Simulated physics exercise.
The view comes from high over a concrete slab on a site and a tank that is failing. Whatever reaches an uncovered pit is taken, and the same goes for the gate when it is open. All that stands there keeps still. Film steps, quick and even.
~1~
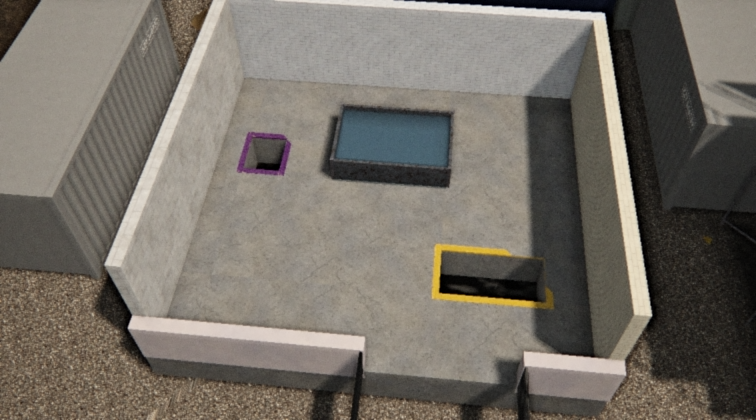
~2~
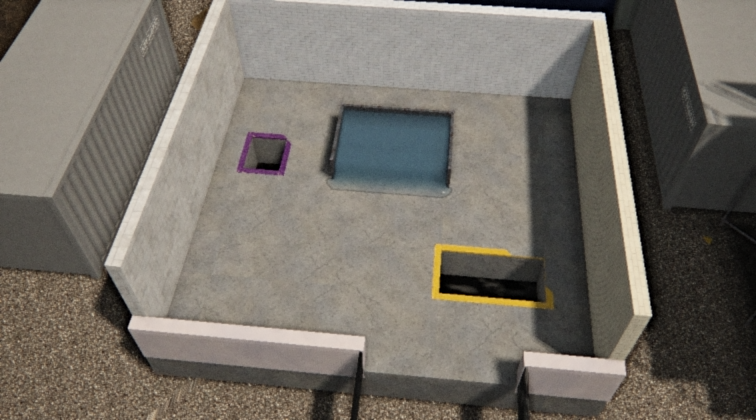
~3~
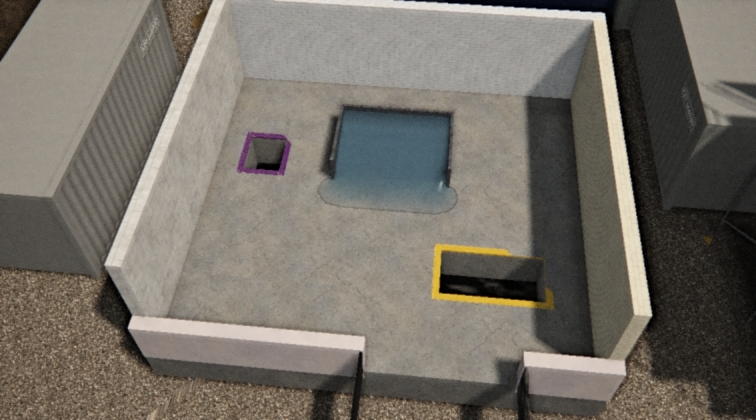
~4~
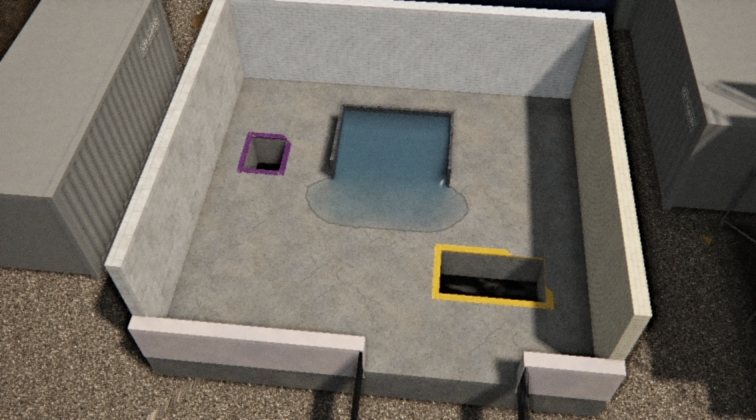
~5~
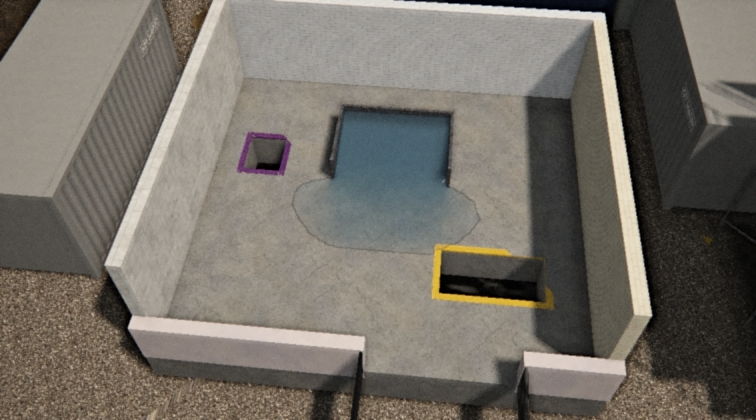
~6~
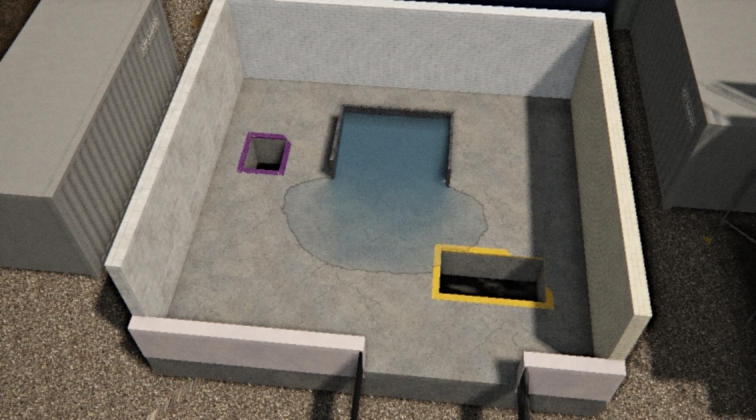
Water pouring from the open front of a tank and spreading across a walled concrete slab to the edge of a yellow-outlined opening.
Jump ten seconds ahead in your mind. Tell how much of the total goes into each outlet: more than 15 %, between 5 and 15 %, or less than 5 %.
The gate lands in the top band - past fifteen per cent; the yellow pit lands in the top band - past fifteen per cent; the purple pit lands in the middle band - five to fifteen per cent.
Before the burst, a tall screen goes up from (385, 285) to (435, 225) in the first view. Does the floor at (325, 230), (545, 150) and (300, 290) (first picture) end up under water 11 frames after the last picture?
Swamped; spared; swamped.
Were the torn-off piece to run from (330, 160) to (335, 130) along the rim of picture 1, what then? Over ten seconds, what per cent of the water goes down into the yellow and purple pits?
The yellow pit gets 0 per cent and the purple pit 45 per cent.
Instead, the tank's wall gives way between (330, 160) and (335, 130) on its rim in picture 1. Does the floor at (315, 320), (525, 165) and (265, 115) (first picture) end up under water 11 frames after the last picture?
The first would be still unwetted, the second still unwetted and the third drenched.
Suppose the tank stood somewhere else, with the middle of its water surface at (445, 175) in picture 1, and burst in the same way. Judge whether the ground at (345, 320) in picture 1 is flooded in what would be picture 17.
Soaked.
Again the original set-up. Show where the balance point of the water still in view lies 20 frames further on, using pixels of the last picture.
Somewhere near (334, 257).
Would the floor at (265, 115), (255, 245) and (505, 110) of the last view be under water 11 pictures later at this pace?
Points in order - 1: Unwetted; 2: Inundated; 3: Unwetted.
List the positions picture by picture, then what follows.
In the first picture, the water tank at (394, 138) is whole and still.
In the second picture, water pours out at (390, 175) and has run to (331, 183).
In the third picture, water pours out at (390, 177) and has run to (323, 189).
In the fourth picture, water pours out at (390, 177) and has run to (315, 203).
In the fifth picture, the front is at (310, 225), out from the gap at (390, 177).
In the sixth picture, the front is at (326, 258), out from the gap at (390, 177).
A moment on, water covers 30 % of the floor; the gate 0 %, the yellow pit 2 %, the purple pit 0 %.
Next, water covers 40 % of the floor; the gate 5 %, the yellow pit 7 %, the purple pit 0 %.
Then, water covers 40 % of the floor; the gate 16 %, the yellow pit 12 %, the purple pit 0 %.
Later, water covers 45 % of the floor; the gate 25 %, the yellow pit 16 %, the purple pit 1 %.
In the end, water covers 50 % of the floor; the gate 30 %, the yellow pit 17 %, the purple pit 7 %.
